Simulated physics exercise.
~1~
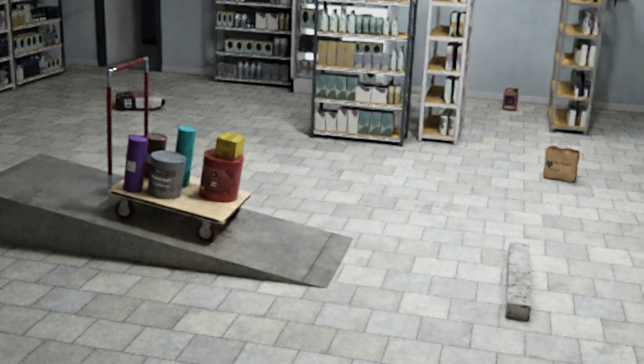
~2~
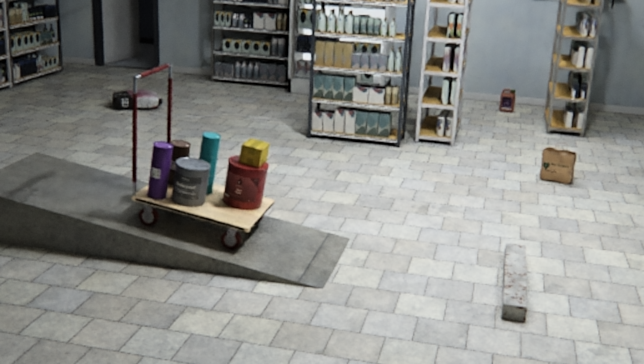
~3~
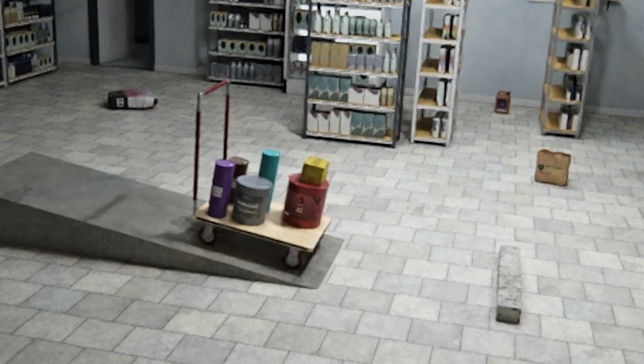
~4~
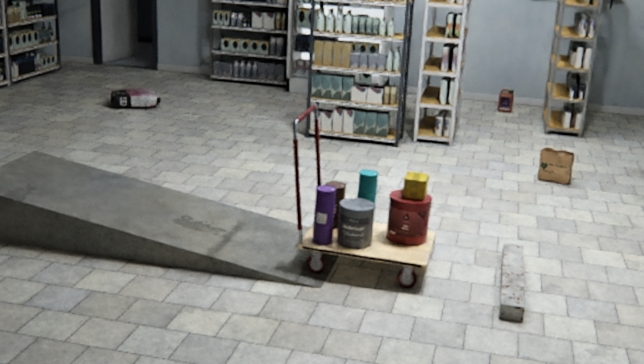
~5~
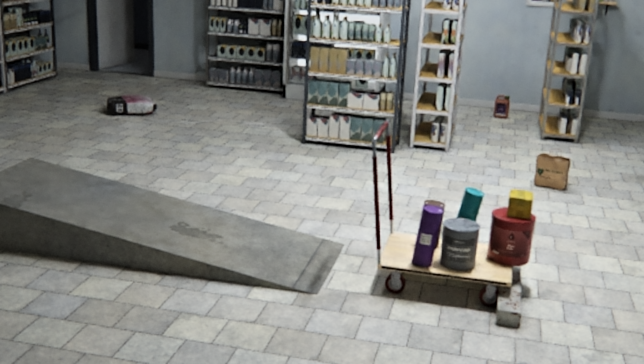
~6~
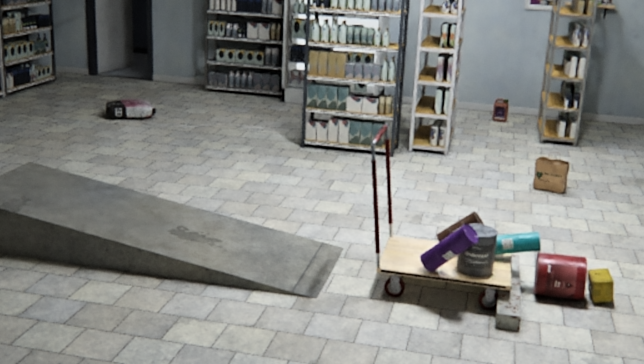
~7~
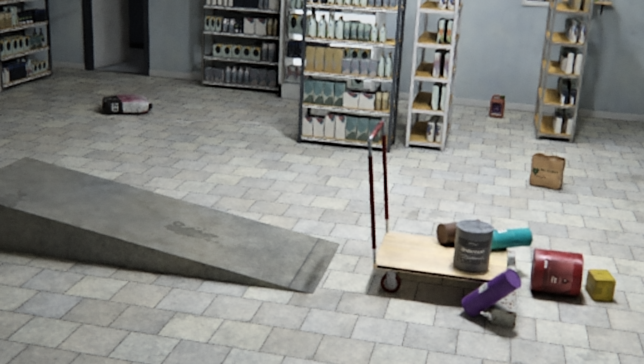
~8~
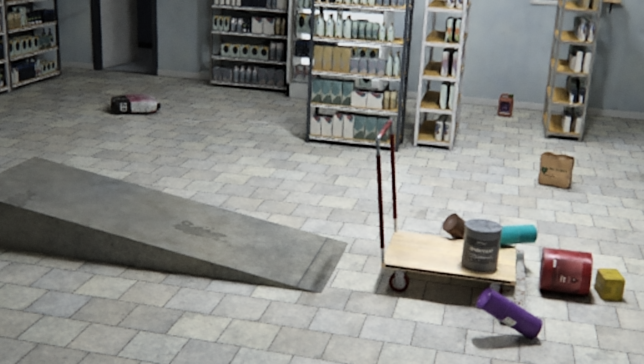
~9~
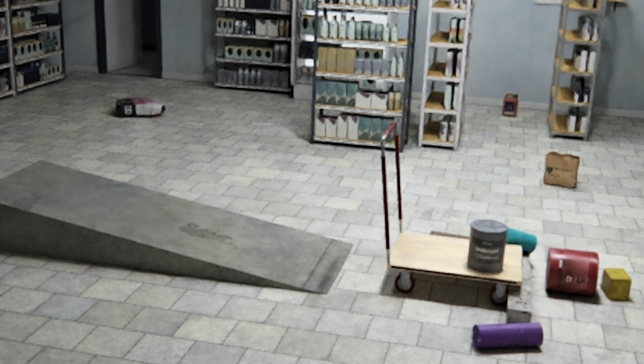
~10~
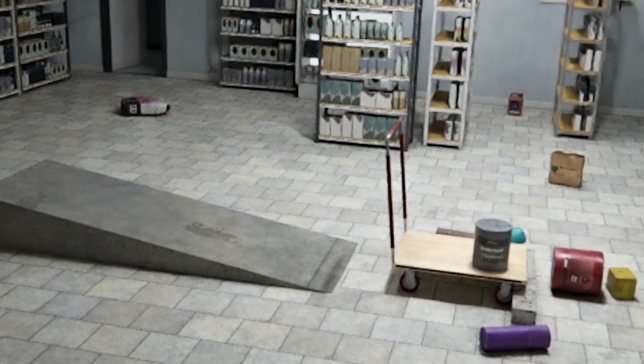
A trolley loaded with canisters, pails and a yellow box rolled down a ramp and stopped abruptly at a small kerb, throwing the red pail and box off ahead, then the canisters toppled and fell too, leaving only the grey pail standing aboard.
